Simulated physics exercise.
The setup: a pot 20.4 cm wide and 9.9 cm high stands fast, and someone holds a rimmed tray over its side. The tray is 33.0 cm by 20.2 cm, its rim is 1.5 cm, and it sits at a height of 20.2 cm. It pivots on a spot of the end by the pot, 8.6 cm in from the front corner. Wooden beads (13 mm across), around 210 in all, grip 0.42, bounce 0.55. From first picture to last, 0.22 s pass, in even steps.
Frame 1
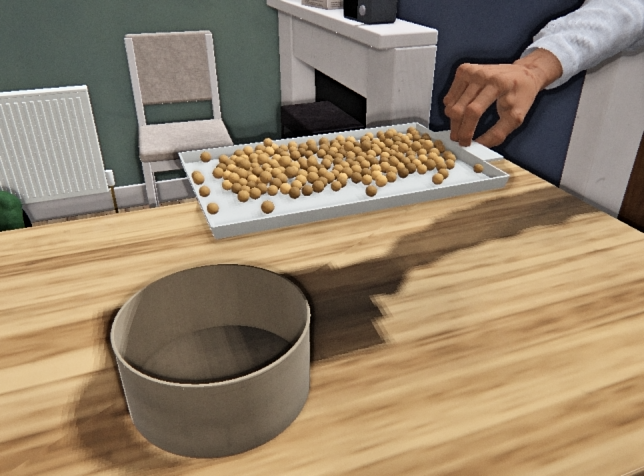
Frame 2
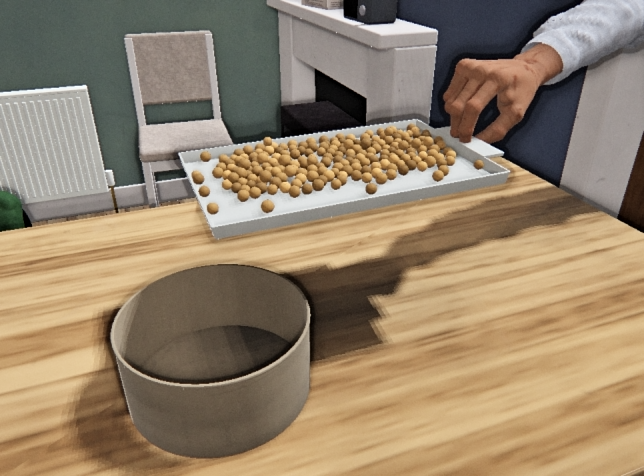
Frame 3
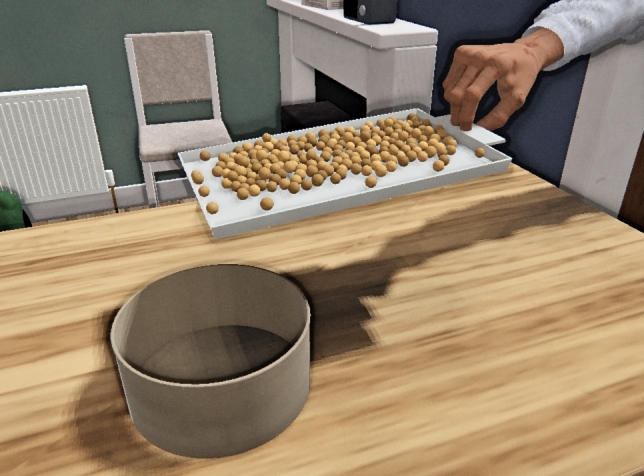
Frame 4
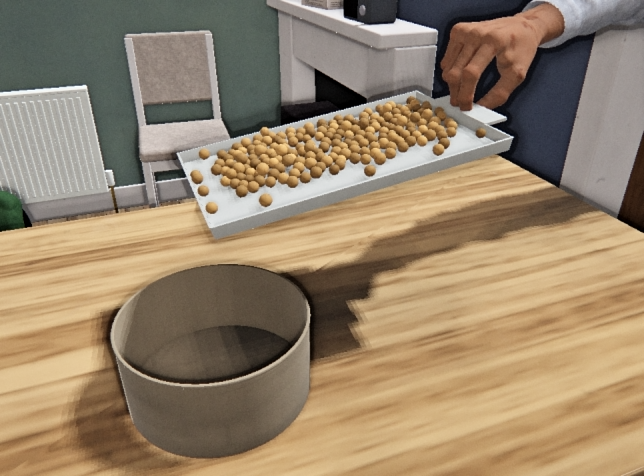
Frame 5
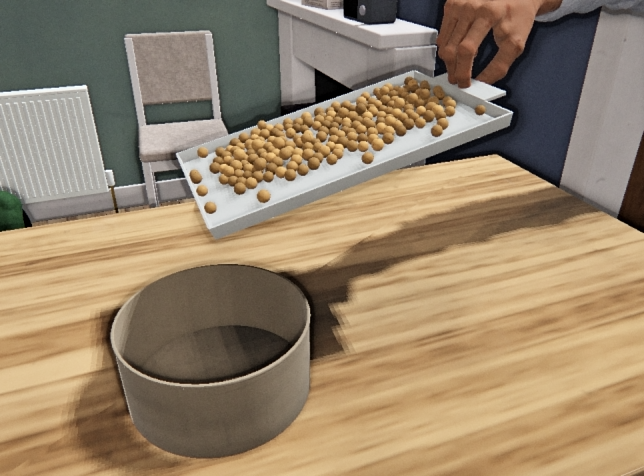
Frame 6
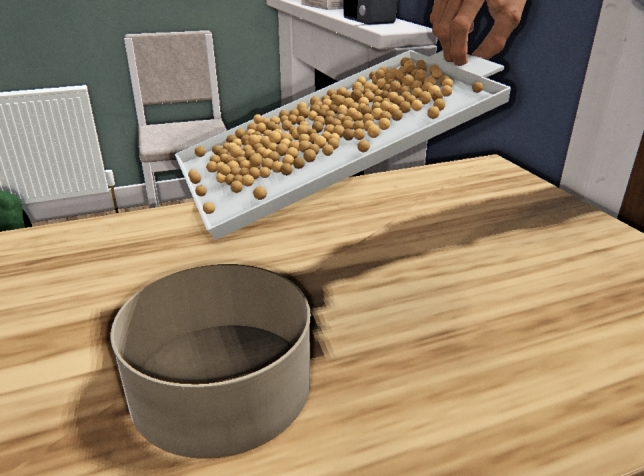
A hand raises the right end of a tray of wooden beads beside a pot.
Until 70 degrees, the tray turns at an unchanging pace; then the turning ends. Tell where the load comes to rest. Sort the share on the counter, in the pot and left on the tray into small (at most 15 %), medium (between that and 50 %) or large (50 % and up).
Counter - medium, pot - medium, tray - medium.
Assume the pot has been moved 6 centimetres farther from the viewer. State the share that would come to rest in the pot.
Share in pot: Approx. 40 %.
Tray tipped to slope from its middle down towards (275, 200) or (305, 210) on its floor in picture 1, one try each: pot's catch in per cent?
Roughly 70 per cent on the first try and 65 per cent on the second.
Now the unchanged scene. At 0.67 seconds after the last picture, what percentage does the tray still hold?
About 45% of the load.
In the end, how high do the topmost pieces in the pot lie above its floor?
Some 2.0 cm.
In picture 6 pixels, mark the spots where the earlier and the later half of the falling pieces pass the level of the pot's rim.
Roughly (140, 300) to start, and after that (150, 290).
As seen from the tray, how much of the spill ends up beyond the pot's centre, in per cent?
Roughly 90 percent of the spill.
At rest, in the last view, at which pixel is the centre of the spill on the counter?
Roughly at pixel (54, 350) in the last view.
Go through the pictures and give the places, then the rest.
In the first picture, tray tilt 0 degrees, front corners at (214, 225) and (506, 175); middle of the pieces at (338, 163); pot at (213, 316).
In the second picture, tray tilt 1 degrees, front corners at (214, 225) and (507, 171); middle of the pieces at (338, 161).
In the third picture, tray tilt 4 degrees, front corners at (214, 225) and (508, 158), lowest corner left front; middle of the pieces at (338, 154).
In the fourth picture, tray tilt 8 degrees, front corners at (212, 226) and (509, 137), lowest corner left front; middle of the pieces at (336, 144).
In the fifth picture, tray tilt 13 degrees, front corners at (211, 226) and (509, 113), lowest corner left front; middle of the pieces at (334, 133).
In the sixth picture, tray tilt 18 degrees, front corners at (210, 227) and (506, 88), lowest corner left front; middle of the pieces at (330, 122); pot at (213, 316).
Then, 0.23 s after the last picture, tilt 44 degrees; the tray holds 100 %, the pot 0 %.
Then, 0.39 s after the last picture, tilt 62 degrees; the tray holds 100 %, the pot 0 %.
Then, 0.67 s after the last picture, tilt 70 degrees; the tray holds 45 %, the pot 20 %.
In the end, counter 35 %, pot 35 %, tray 30 %.
